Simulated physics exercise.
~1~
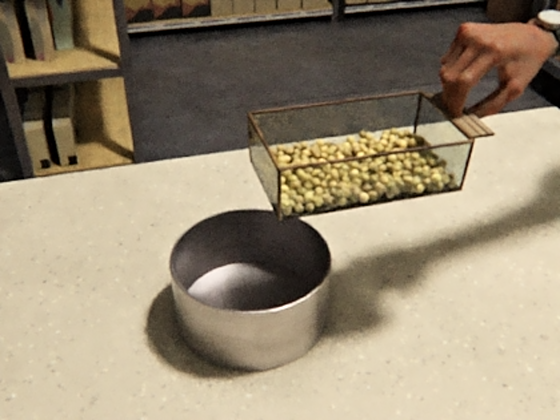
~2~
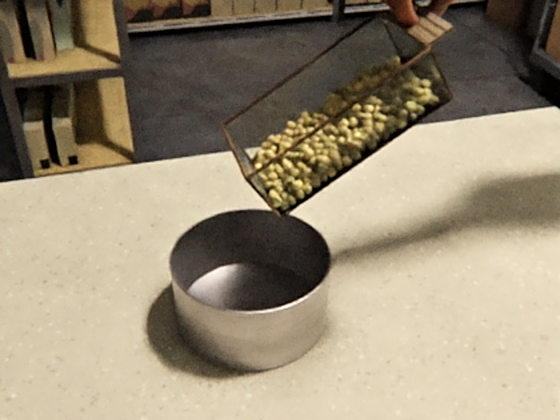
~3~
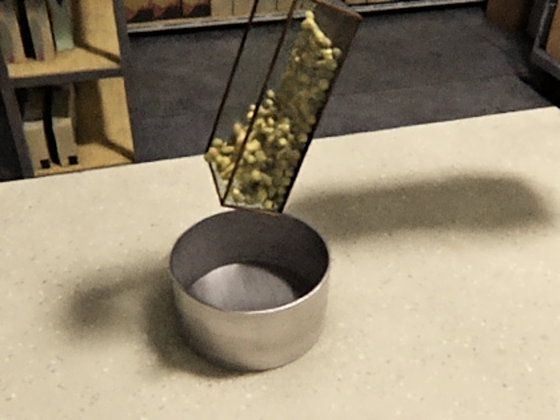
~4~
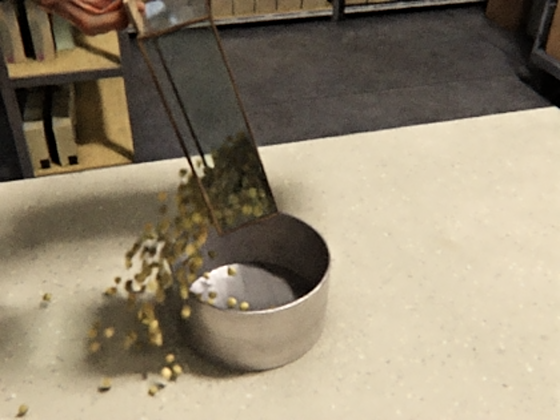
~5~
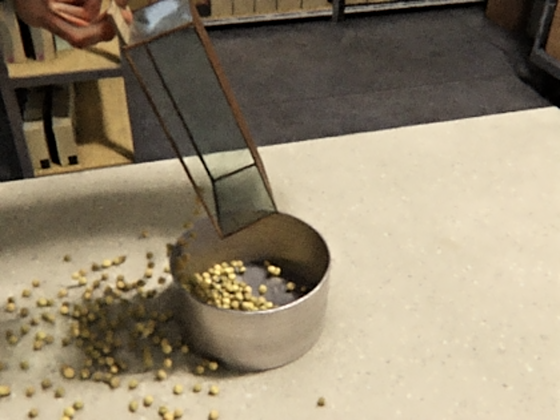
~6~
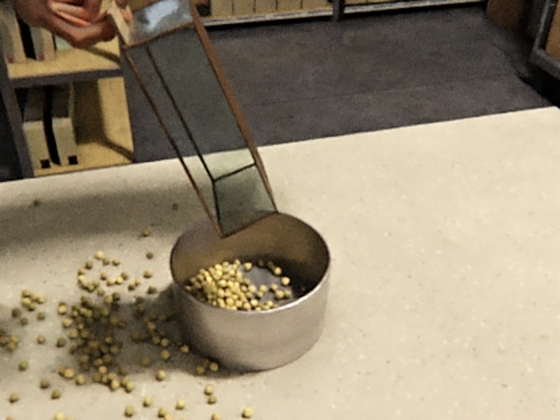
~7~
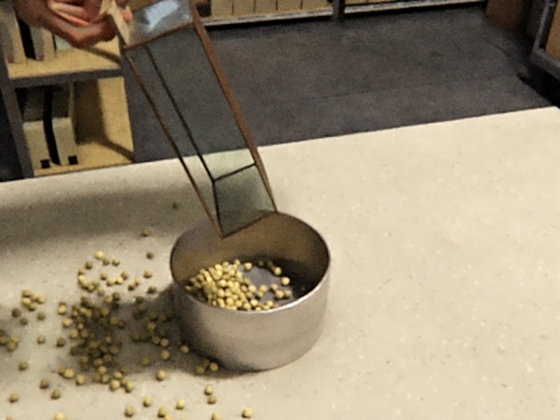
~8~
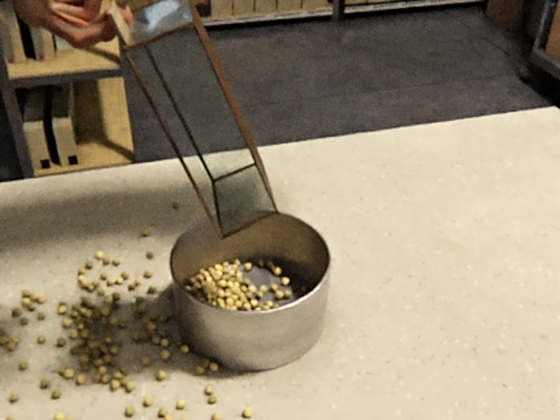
A hand holds a clear, dark-edged rectangular box of pale yellow-green beans above a cream speckled counter, seen from slightly above, with shelves and a dark grey floor behind. A round, silvery metal pot stands open below it. The hand tips the box steadily to the left, and the beans slide toward its lower end as it swings upright. Tilted past upright, it spills them in a stream, some into the pot and many over its left side. The beans scatter and settle on the counter, leaving the emptied box held still above the partly filled pot.
